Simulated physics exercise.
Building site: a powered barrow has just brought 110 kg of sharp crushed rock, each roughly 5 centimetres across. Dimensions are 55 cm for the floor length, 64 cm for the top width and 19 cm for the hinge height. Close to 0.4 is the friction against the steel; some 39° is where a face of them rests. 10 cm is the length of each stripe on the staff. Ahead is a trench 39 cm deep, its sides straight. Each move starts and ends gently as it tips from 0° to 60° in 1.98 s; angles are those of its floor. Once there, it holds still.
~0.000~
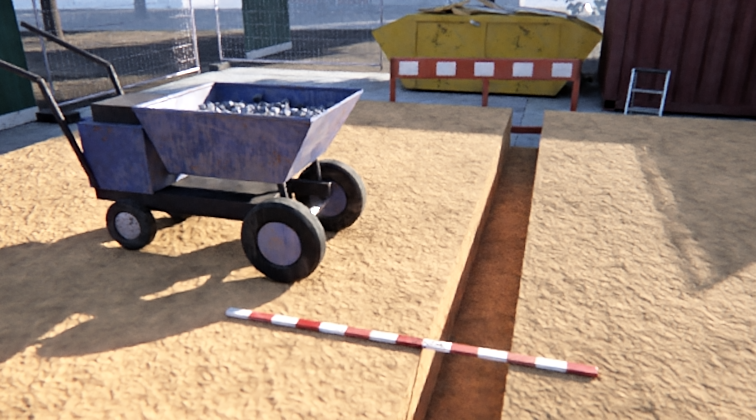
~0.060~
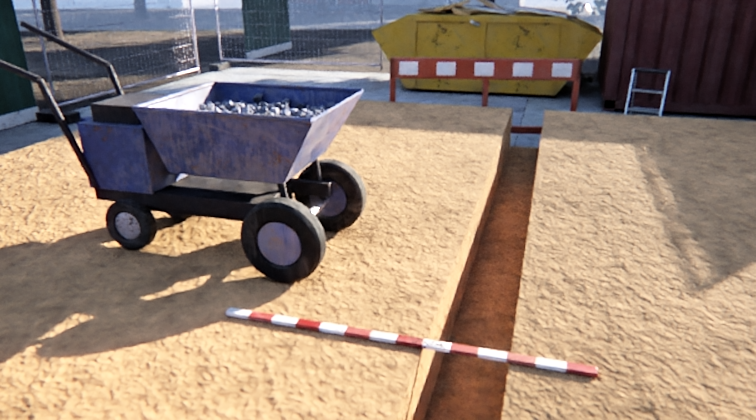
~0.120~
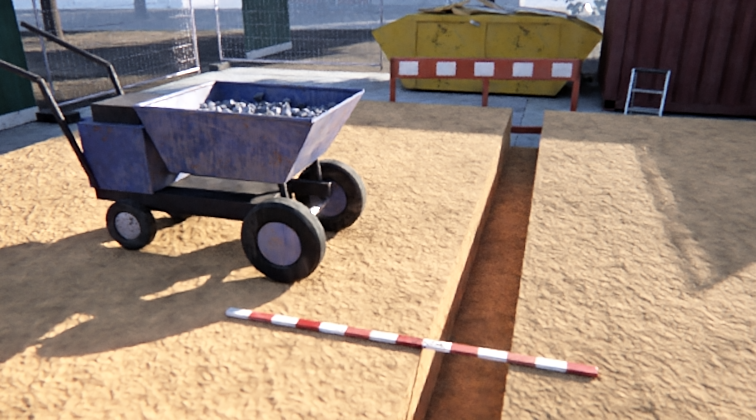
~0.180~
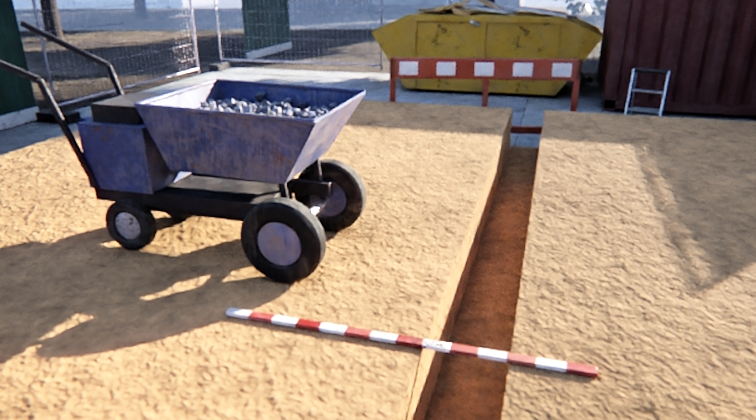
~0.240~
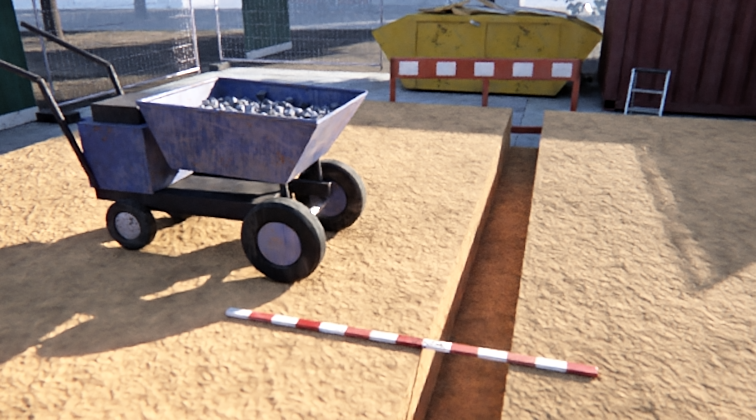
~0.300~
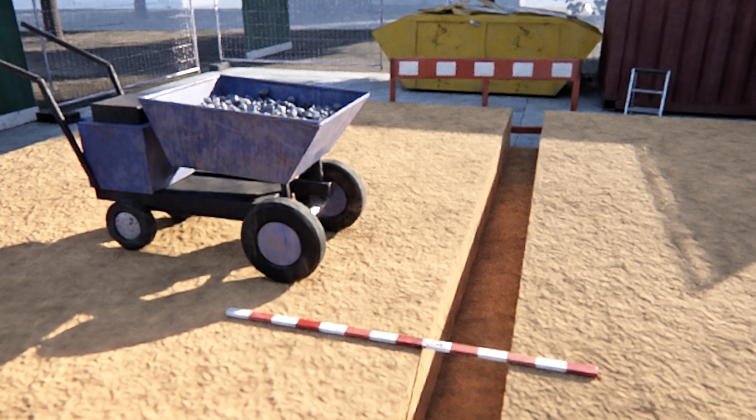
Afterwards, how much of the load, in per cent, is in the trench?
About 9 per cent.
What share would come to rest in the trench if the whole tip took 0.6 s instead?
Roughly 35 per cent would.
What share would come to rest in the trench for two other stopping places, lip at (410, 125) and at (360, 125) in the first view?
Result: Close to 0 then close to 10 per cent.
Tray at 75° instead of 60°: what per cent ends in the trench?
I'd guess some 65 in a hundred.
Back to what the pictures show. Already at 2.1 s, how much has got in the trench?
Around 0 per cent of it, at that instant.
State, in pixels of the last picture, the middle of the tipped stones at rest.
Somewhere near pixel (478, 352).
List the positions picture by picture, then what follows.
In the first frame, lip at (312, 121), floor tilted 0°, highest stones at (269, 109).
In the second frame, lip at (312, 121), floor tilted 0°, highest stones at (269, 109); the stones move at 0.0 m/s on average.
In the third frame, lip at (313, 121), floor tilted 1°, highest stones at (270, 108); the stones move at 0.1 m/s on average.
In the fourth frame, the tray is at 1°, its lip at (315, 122); the top of the load is at (253, 107); the stones move at 0.1 m/s on average.
In the fifth frame, the tray is at 2°, its lip at (317, 123); the top of the load is at (249, 105); the stones move at 0.2 m/s on average.
In the sixth frame, lip at (320, 124), floor tilted 4°, highest stones at (231, 101); the stones move at 0.2 m/s on average.
After 1.5 s the floor is at 50°; 100 % in the tray; the foremost stones are at (384, 184).
After 2.1 s the floor is at 60°; 98 % in the tray, 2 % short of the trench, 1 % in the trench; the foremost stones are at (458, 268).
After 2.4 s the floor is at 60°; 93 % in the tray, 3 % short of the trench, 4 % in the trench; the foremost stones are at (500, 354).
After 4.4 s the floor is at 60°; 88 % in the tray, 3 % short of the trench, 9 % in the trench; the foremost stones are at (508, 353).
